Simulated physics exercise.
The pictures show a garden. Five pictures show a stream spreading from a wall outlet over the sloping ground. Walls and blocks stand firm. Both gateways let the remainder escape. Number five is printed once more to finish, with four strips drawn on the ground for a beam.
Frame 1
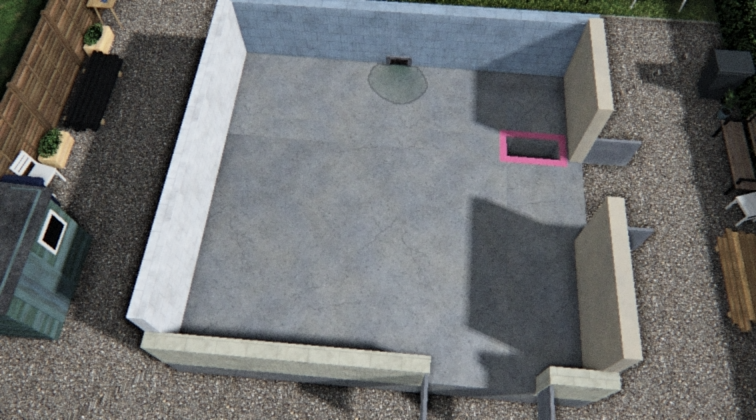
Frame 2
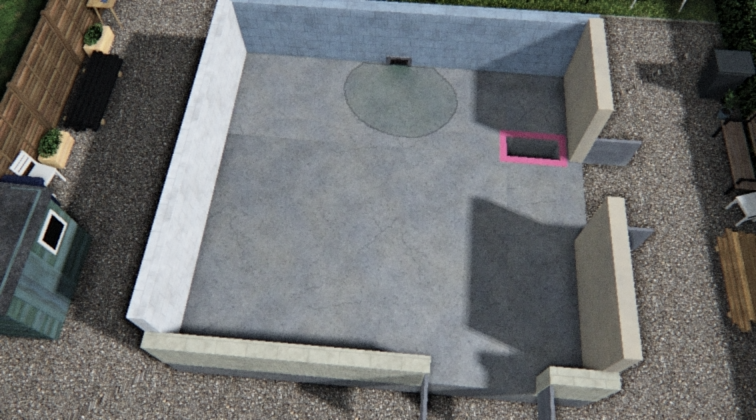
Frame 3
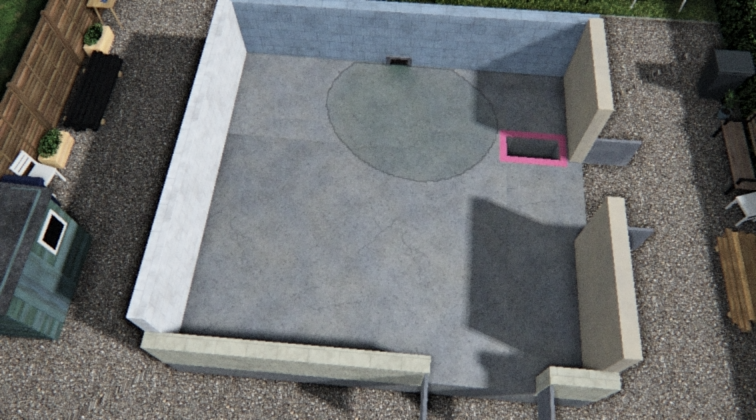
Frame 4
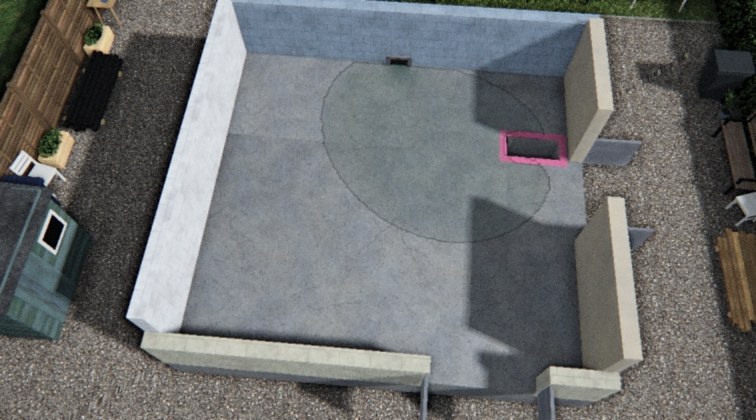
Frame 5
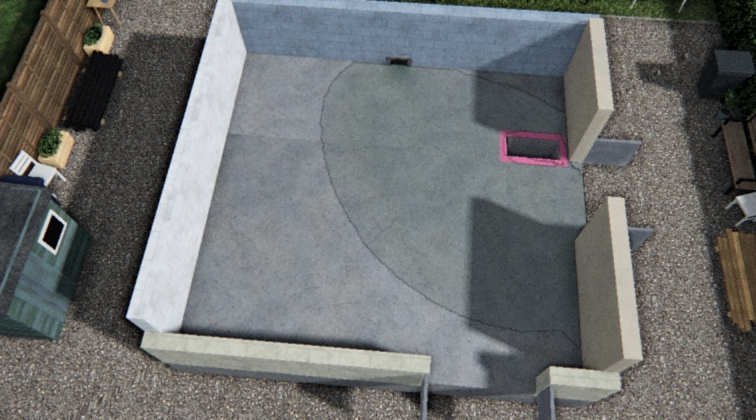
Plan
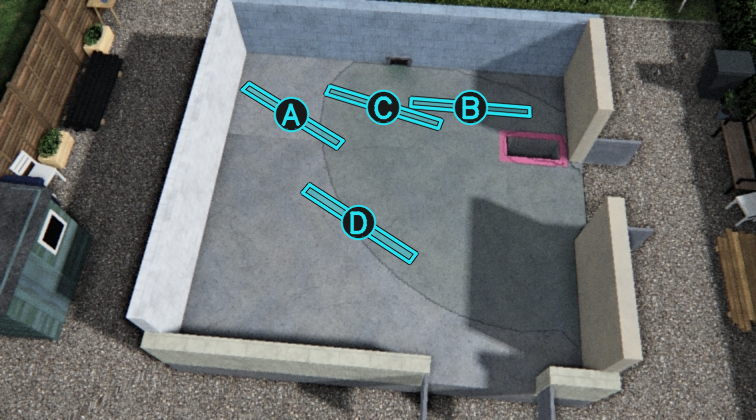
Water spreading from an outfall in the back wall across a walled grey garden yard, reaching around a pink-edged drain.
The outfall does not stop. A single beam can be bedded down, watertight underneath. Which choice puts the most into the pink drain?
Take C.
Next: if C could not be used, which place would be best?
It is B.
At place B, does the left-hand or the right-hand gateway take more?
The left gate.
On the marked copy, A from (245, 86) to (339, 144); B from (411, 102) to (529, 111); C from (328, 90) to (439, 124); D from (306, 188) to (412, 258).
If A is chosen, about 21 % of the stream goes into the pink drain, about 79 % out by the gates.
If B is chosen, about 32 % of the stream goes into the pink drain, about 68 % out by the gates.
If C is chosen, about 77 % of the stream goes into the pink drain, about 19 % out by the gates.
If D is chosen, about 21 % of the stream goes into the pink drain, about 79 % out by the gates.
